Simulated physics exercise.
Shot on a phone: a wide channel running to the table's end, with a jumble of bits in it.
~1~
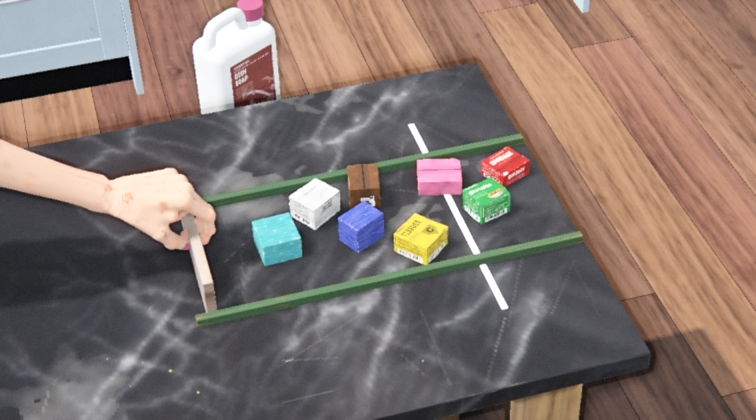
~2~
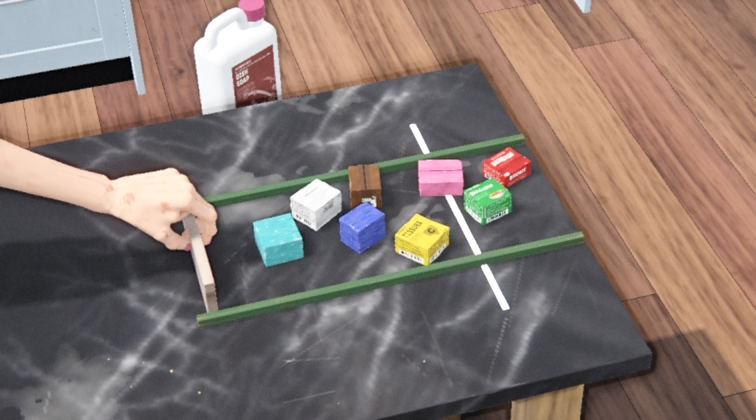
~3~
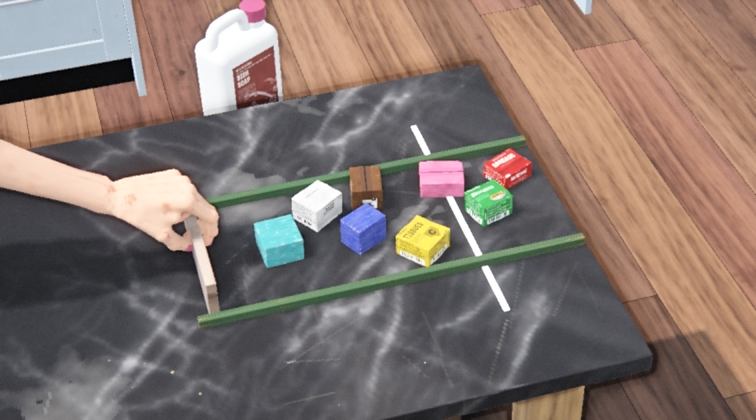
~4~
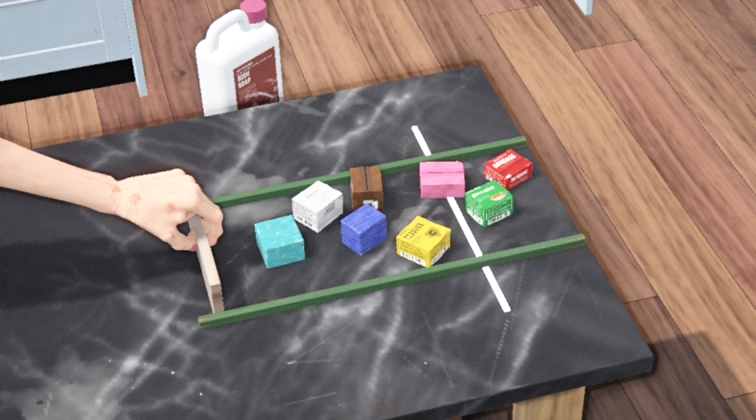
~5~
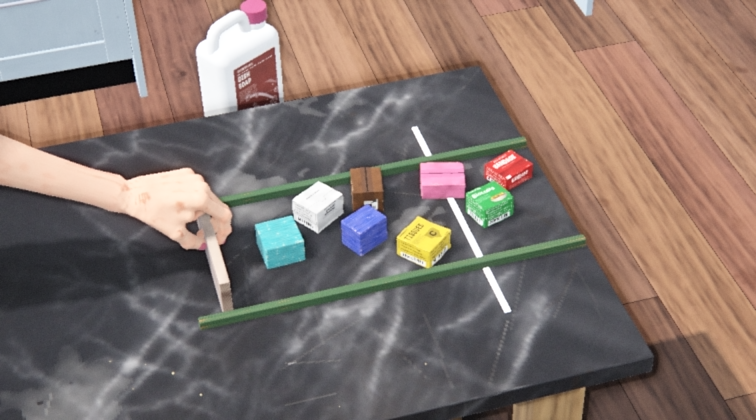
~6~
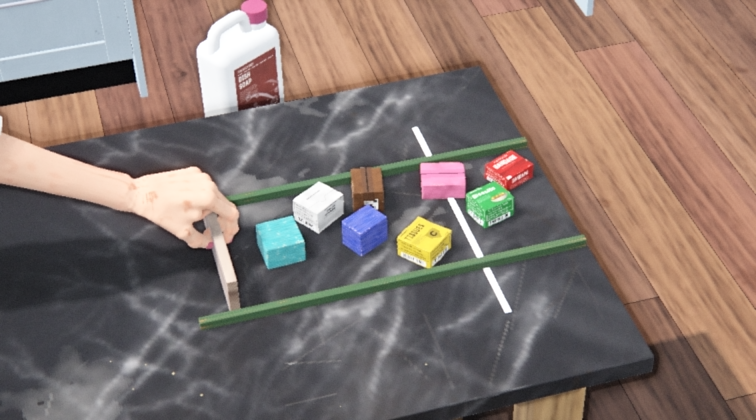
The footage shows a hand holding a small board upright between two green strips on a dark marbled table, then sliding it slightly right toward a turquoise block, while the scattered colored blocks and boxes stay essentially still.
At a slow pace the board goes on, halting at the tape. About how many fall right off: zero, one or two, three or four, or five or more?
The push knocks just one or two off.
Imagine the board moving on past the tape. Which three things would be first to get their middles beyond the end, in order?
Going earliest first, it's the red box, next the green box, and after that the pink box.
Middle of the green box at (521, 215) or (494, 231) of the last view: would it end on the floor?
In order: Keeps its place; keeps its place.
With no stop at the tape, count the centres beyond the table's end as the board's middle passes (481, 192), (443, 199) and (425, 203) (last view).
In order: 3, 1, 0.
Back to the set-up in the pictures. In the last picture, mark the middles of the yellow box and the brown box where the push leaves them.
First object: (495, 237); second object: (489, 165).
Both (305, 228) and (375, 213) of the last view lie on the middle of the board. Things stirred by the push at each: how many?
Tally: 3; 6.
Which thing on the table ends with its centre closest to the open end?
The green box finishes closest.
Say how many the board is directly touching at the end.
The count in contact is 3.
Soon after, none off yet; red box at rest near (509, 171); green box at rest near (490, 204); pink box at rest near (443, 181).
After that, none off yet; red box at rest near (509, 171); green box at rest near (490, 204); pink box moving near (452, 177).
In the end, the number that fall off is one or two; gone, red box.
